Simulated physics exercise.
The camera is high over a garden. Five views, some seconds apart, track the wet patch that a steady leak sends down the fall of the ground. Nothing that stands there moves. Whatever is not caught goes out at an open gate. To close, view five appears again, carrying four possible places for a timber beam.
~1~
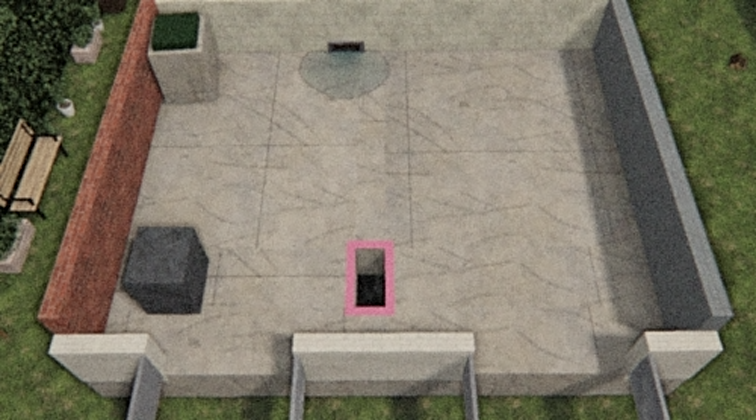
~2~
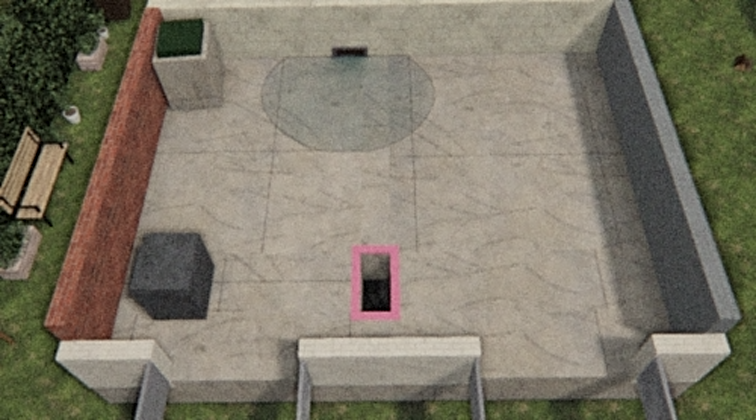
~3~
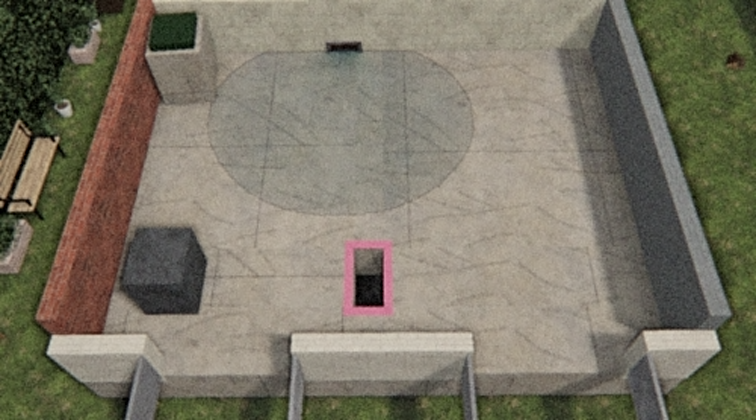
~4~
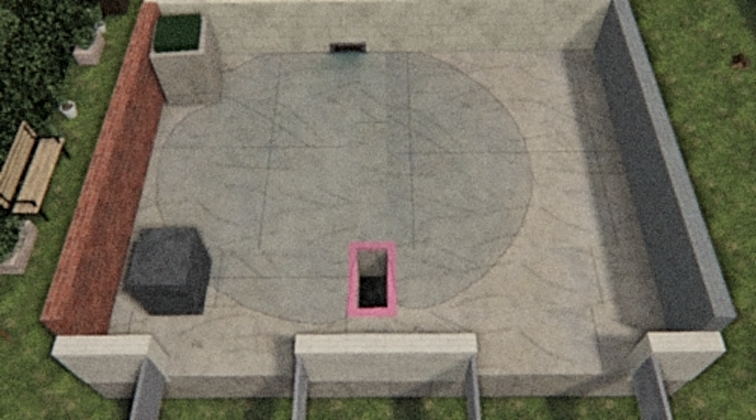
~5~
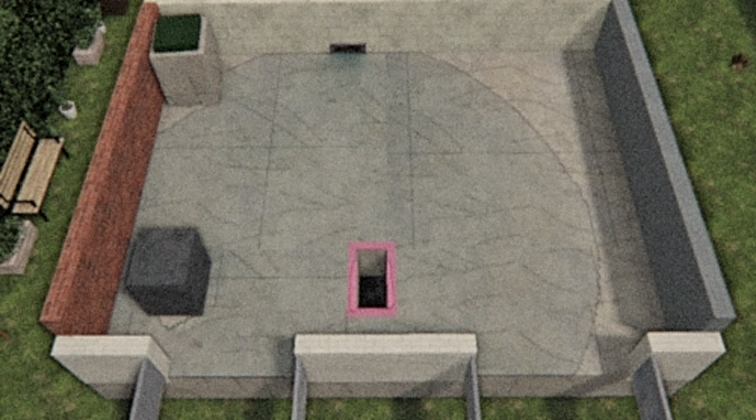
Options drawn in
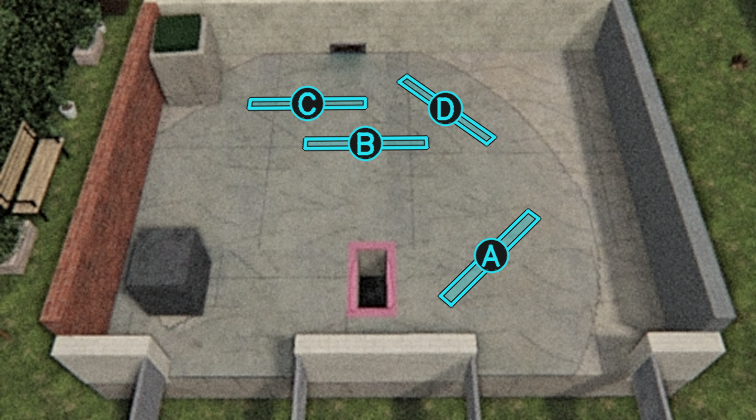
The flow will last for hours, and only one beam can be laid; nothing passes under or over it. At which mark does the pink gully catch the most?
A beats the others.
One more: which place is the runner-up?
D it is.
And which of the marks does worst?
That is place B.
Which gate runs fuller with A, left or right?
More leaves on the left.
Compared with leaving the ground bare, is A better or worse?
It is better.
In cyan, A from (445, 300) to (533, 214); B from (305, 143) to (426, 142); C from (249, 104) to (365, 102); D from (403, 79) to (490, 140).
If A is chosen, about 34 % of the stream goes into the pink gully, about 66 % out by the gates.
If B is chosen, about 7 % of the stream goes into the pink gully, about 93 % out by the gates.
If C is chosen, about 14 % of the stream goes into the pink gully, about 86 % out by the gates.
If D is chosen, about 24 % of the stream goes into the pink gully, about 76 % out by the gates.
